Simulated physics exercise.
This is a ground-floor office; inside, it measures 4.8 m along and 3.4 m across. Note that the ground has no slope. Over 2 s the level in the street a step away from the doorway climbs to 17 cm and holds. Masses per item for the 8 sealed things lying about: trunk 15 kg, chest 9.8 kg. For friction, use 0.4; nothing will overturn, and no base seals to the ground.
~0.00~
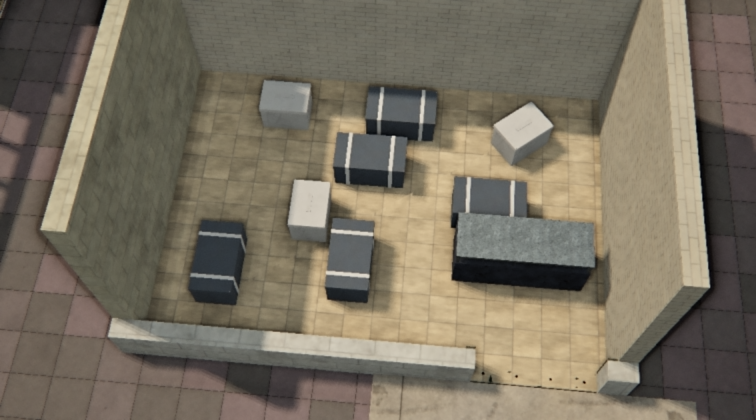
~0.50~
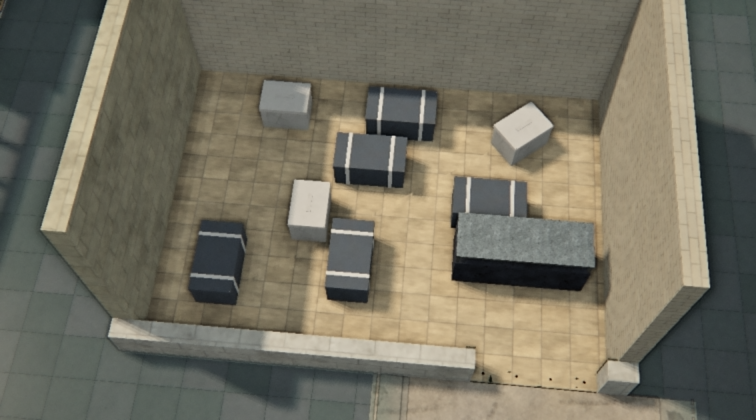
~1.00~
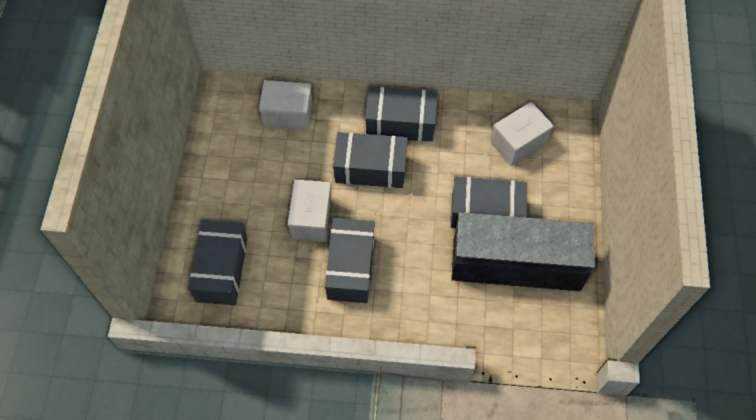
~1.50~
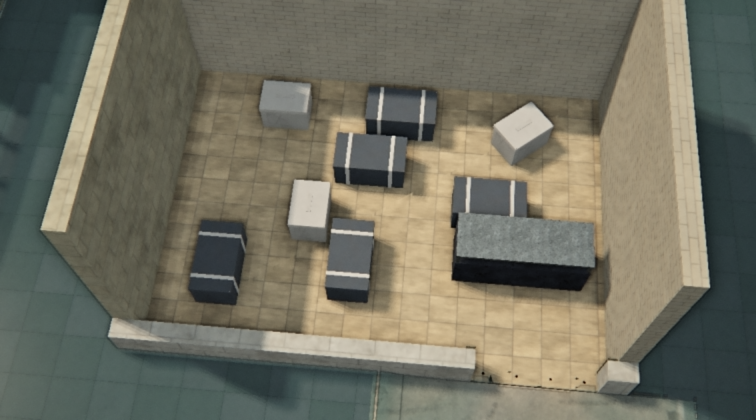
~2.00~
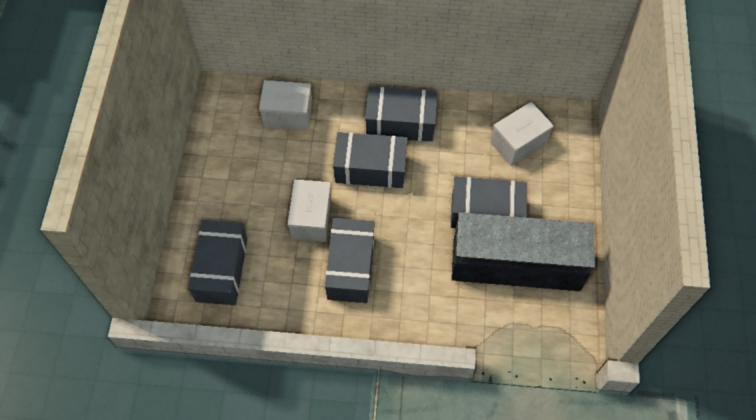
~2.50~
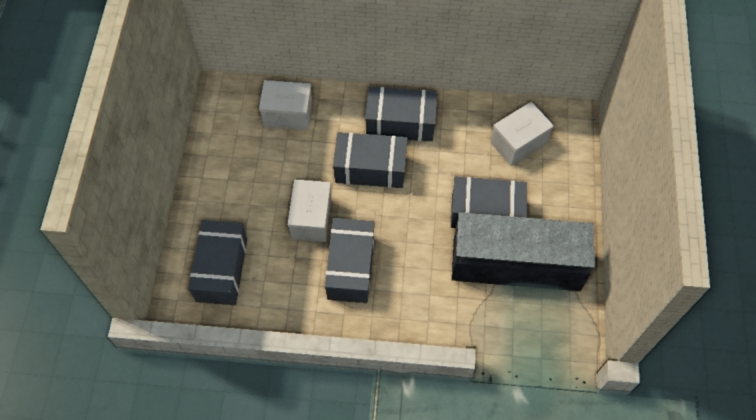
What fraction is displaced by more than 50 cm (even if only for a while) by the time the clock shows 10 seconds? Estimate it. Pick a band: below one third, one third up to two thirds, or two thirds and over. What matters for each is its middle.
The share is one third up to two thirds.
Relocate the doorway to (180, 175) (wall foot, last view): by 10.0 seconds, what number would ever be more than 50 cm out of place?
Count: 7.
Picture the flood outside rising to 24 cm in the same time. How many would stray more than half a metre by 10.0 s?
Result: 6.
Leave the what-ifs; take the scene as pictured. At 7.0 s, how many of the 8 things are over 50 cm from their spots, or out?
I count 1 of them.
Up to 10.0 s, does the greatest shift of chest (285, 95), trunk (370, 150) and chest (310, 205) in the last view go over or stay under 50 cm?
Taking them in turn, the first is within the limit, the second within the limit and the third beyond the limit.
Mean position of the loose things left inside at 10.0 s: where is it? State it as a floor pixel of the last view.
Somewhere near (350, 144).
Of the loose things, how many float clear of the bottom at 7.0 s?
Count: 1.
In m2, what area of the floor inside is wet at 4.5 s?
Near 5.5 m2 in all.
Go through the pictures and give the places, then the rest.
A trunk at (490, 197), on the bottom; a trunk at (216, 256) rests on the ground; water covers 0.0 m2; 0 of 8 have shifted, in the first frame.
A trunk at (490, 197) rests on the ground; a trunk at (216, 256), on the bottom; 0.0 m2 under water; 0 of 8 have shifted, in the second frame.
A trunk at (490, 197), on the bottom; a trunk at (216, 256) rests on the ground; water covers 0.0 m2; 0 of 8 have shifted, in the third frame.
A trunk at (490, 197), on the bottom; a trunk at (216, 256) rests on the ground; water covers 0.0 m2; 0 of 8 have shifted, in the fourth frame.
A trunk at (490, 197), on the bottom; a trunk at (216, 256) rests on the ground; 0.4 m2 under water; 0 of 8 have shifted, in the fifth frame.
A trunk at (490, 197) rests on the ground; a trunk at (216, 256) rests on the ground; water covers 1.0 m2; 0 of 8 have shifted, in the sixth frame.
After 3.5 s 0 of 8 are over 50 cm from their spots; 0 afloat.
After 4.5 s 0 of 8 are over 50 cm from their spots; 0 afloat.
After 7.0 s 1 of 8 are over 50 cm from their spots; 1 afloat.
After 10.0 s 3 of 8 are over 50 cm from their spots, and 3 have been at some point; 4 afloat.
